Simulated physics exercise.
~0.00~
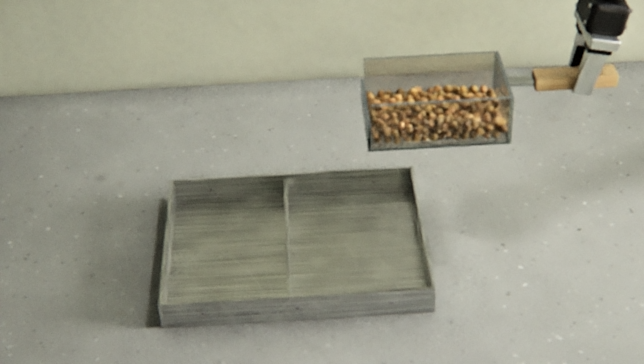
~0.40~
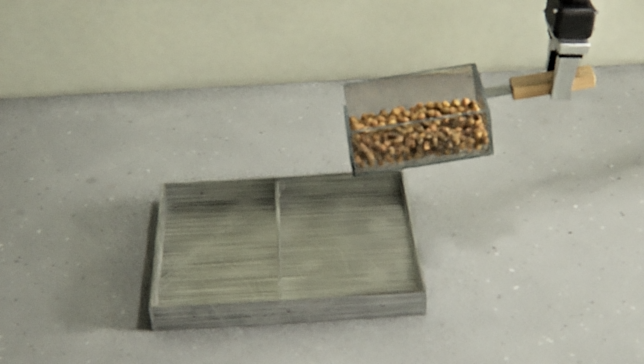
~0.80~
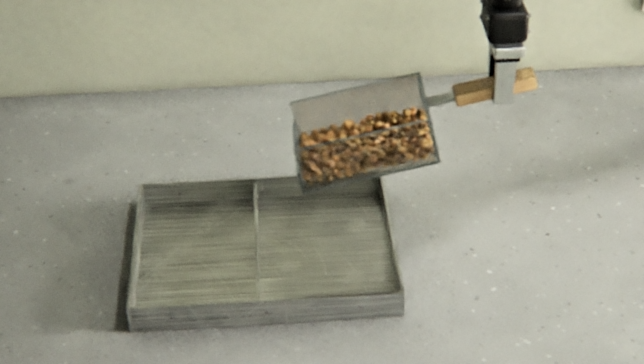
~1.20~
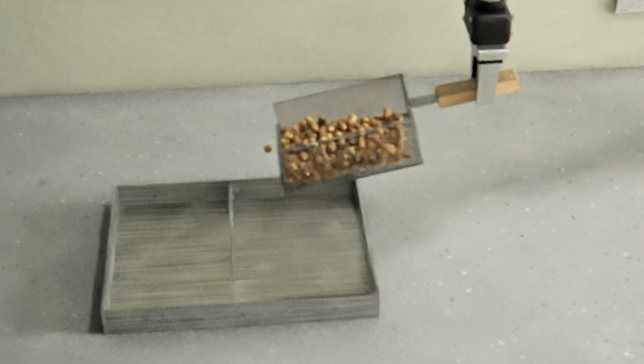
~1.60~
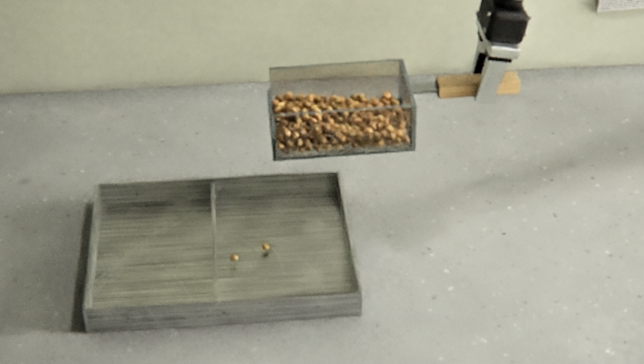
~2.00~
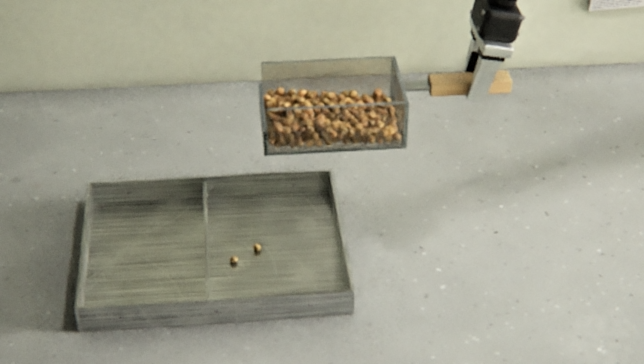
Robot arm tipping a clear box of dried chickpeas over a divided grey tray, spilling two pieces, then levelling the still-full box.
